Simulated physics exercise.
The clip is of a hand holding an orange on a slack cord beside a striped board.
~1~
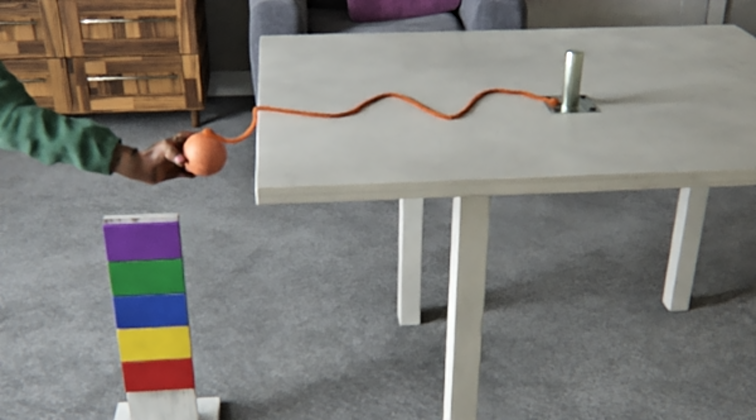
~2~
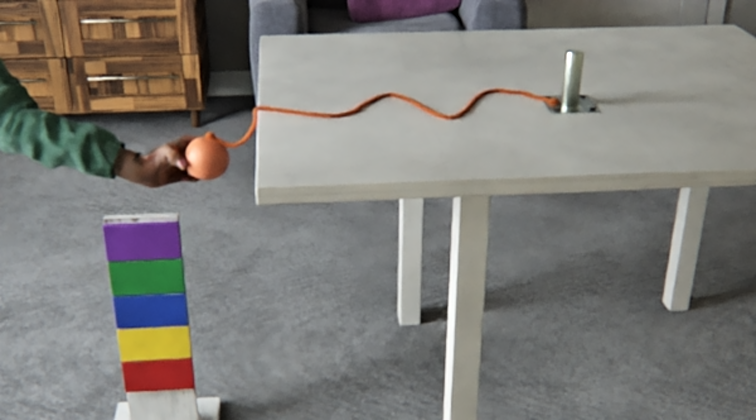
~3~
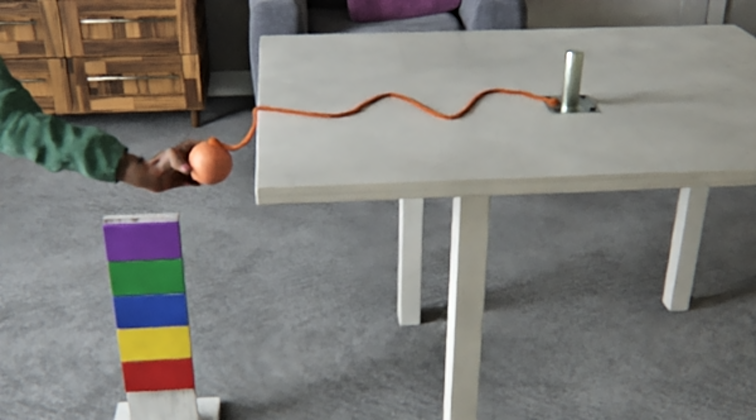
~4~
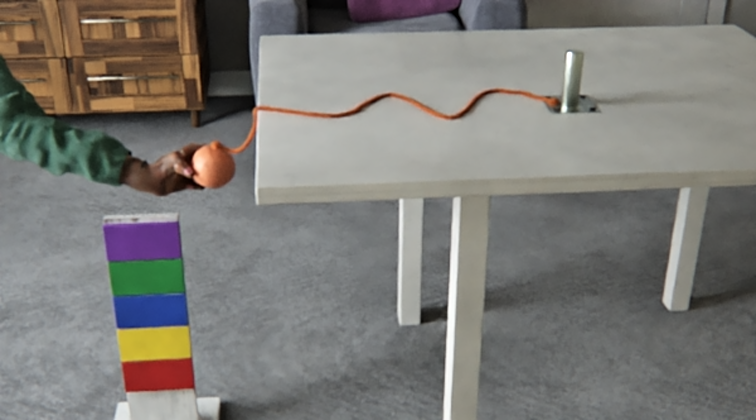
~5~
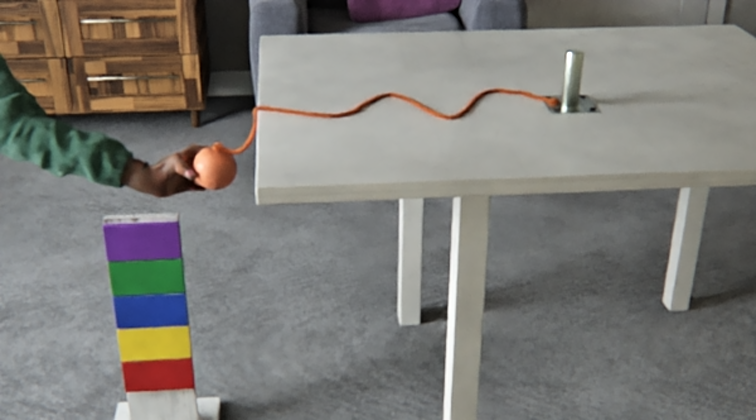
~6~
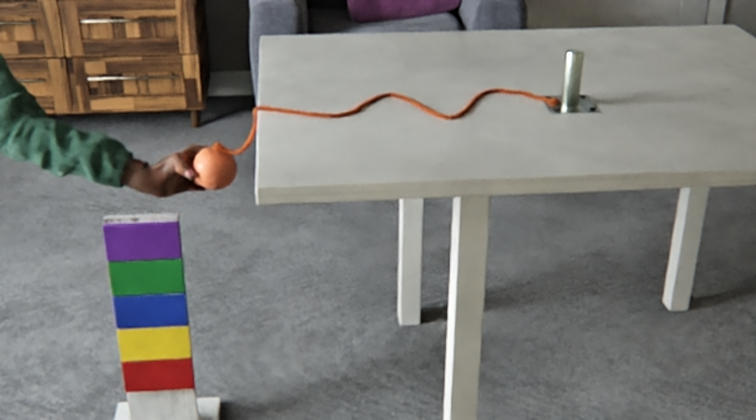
In a grey-carpeted room with a wooden cabinet and a grey chair behind, a fixed, slightly raised view takes in a pale table. An orange cord lies in loose waves from a metal post on the tabletop to an orange ball in a green-sleeved hand at left, above an upright board striped purple, green, blue, yellow and red. The hand shifts the ball slightly right and down, then keeps nearly still.
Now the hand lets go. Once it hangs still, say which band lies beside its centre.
It is the blue band.
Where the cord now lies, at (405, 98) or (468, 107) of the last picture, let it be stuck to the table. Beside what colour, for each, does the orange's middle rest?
First try purple, second try green.
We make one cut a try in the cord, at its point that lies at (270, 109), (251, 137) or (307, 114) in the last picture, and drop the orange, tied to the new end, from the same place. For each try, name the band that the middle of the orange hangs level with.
In turn it lines up with purple, green and no band.
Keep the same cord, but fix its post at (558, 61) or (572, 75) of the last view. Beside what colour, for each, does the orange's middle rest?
Trial 1 - green; trial 2 - green.
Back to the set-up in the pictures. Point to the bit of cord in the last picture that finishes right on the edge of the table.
In the last picture it is at roughly (365, 104).
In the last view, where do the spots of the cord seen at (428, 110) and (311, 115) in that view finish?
They end up at (357, 105) and (258, 172).
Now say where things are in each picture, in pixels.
The first picture shows orange (205, 154); purple (143, 243); green (147, 278); blue (151, 312); yellow (155, 345); red (158, 376).
The second picture shows orange (207, 158); cord through (519, 93) (467, 109) (417, 104) (359, 109) (279, 110).
The third picture shows orange (210, 163).
The fourth picture shows orange (213, 167); cord through (519, 93) (467, 109) (417, 104) (359, 109) (279, 110).
The fifth picture shows orange (215, 168).
The sixth picture shows orange (215, 168); cord through (519, 93) (467, 109) (417, 104) (359, 109) (279, 110).
Soon after, orange near (271, 283); level with green.
After that, orange near (251, 298); level with blue.
In the end, orange near (261, 301); level with blue. The cord holds its middle at blue.
